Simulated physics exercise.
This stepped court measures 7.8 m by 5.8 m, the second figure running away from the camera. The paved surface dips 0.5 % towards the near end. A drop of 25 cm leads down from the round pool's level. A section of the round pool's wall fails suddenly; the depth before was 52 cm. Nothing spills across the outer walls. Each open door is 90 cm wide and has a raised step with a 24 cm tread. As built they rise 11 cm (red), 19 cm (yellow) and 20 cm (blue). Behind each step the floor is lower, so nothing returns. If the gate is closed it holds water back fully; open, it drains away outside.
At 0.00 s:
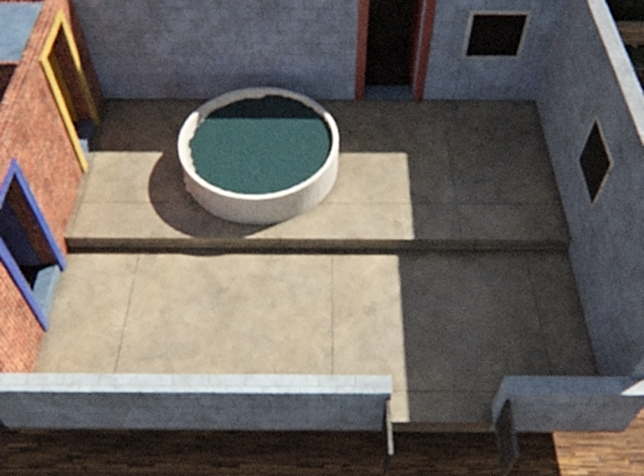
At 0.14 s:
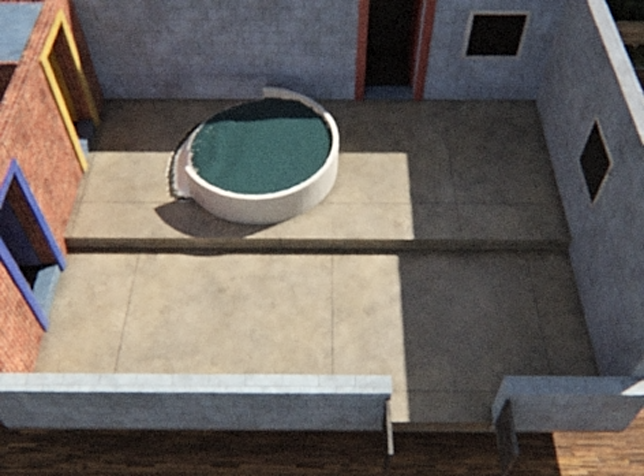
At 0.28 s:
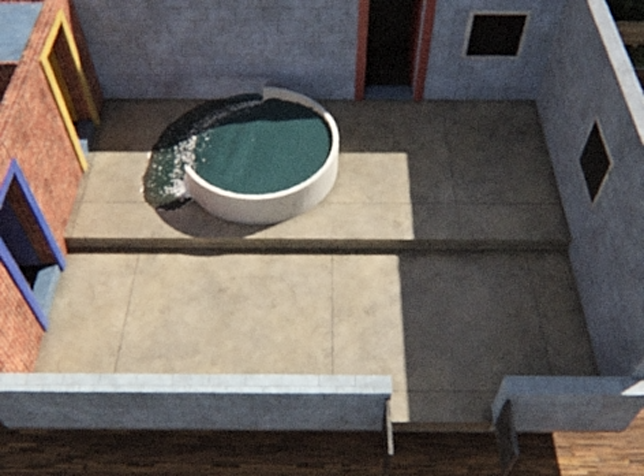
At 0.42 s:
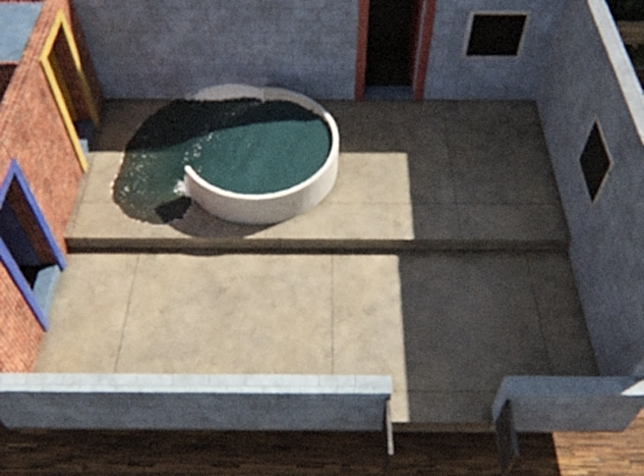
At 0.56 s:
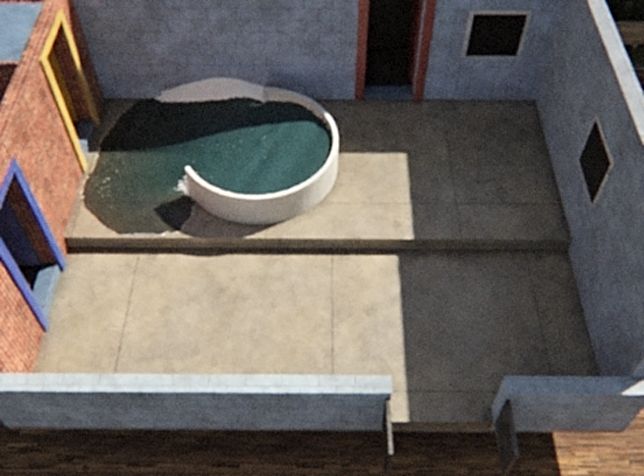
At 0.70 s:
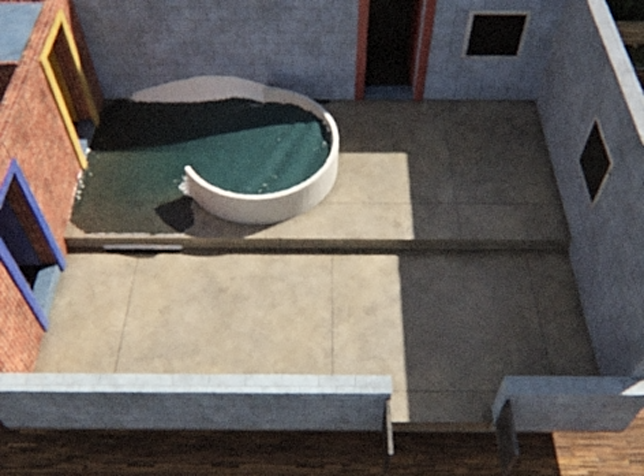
A paved, stepped court enclosed by grey walls and a red brick wall on the left is seen from high above by a still camera. A round white-walled pool of dark green water stands on the upper level, with a yellow-framed doorway and a blue-framed one to its left. The pool's left side gives way, and water pours out, foaming, then spreads leftward across the sunlit paving.
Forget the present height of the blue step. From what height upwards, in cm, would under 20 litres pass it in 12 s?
About 6 cm.
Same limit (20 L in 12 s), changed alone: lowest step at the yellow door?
About 31 cm at yellow.
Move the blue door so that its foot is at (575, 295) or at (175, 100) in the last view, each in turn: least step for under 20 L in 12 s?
Roughly 8.0 and 23 cm.
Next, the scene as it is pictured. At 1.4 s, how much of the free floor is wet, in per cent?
About 20 per cent.
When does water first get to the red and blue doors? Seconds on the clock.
Red 1.3 s, blue 1.3 s.
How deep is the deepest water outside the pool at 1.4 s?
Roughly 44 cm.
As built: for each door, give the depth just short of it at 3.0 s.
In cm: Red 3, yellow 29, blue 8.
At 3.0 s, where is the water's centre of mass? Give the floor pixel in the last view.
Around (180, 164).
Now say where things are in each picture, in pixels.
In the first picture, the round pool at (259, 143) is whole and still, 52 cm deep; the blue door at (32, 256) is dry.
In the second picture, the gap is at (202, 132), the front 0.3 m out at (174, 194); the back of the round pool holds 52 cm.
In the third picture, water pours out at (202, 134) and has run 0.7 m, to (148, 194); about 9 cm deep outside, 52 cm at the back.
In the fourth picture, the front is at (117, 197), 1.2 m from the gap at (202, 135); 3.3 m2 of floor is wet, 52 cm left at the back.
In the fifth picture, the front is at (87, 197), 1.6 m from the gap at (202, 135); 4.9 m2 of floor is wet, 52 cm left at the back.
In the sixth picture, the gap is at (202, 136), the front 1.9 m out at (70, 217); the back of the round pool holds 49 cm; the blue door at (32, 256), 3.6 m from the gap, is still 1.1 m from the nearest water.
After 1.4 s water covers 20 % of the floor, deepest (44 cm) near (109, 120); 5 cm at the blue door, 0 litres in over its 20 cm step.
After 3.0 s water covers 35 % of the floor, deepest (29 cm) near (88, 156); 8 cm at the blue door, 0 litres in over its 20 cm step.
After 12.0 s water covers 85 % of the floor, deepest (12 cm) near (564, 405); 6 cm at the blue door, 0 litres in over its 20 cm step.
At the blue door as built, the water arrived by 1.3 s and peaked near 10 cm at 9.4 s.
Run again over the same 12 s with other heights there, 29 litres in over 5.5 cm, 9 litres over 7.5 cm. The limit of 20 litres is kept from about 6 cm up.
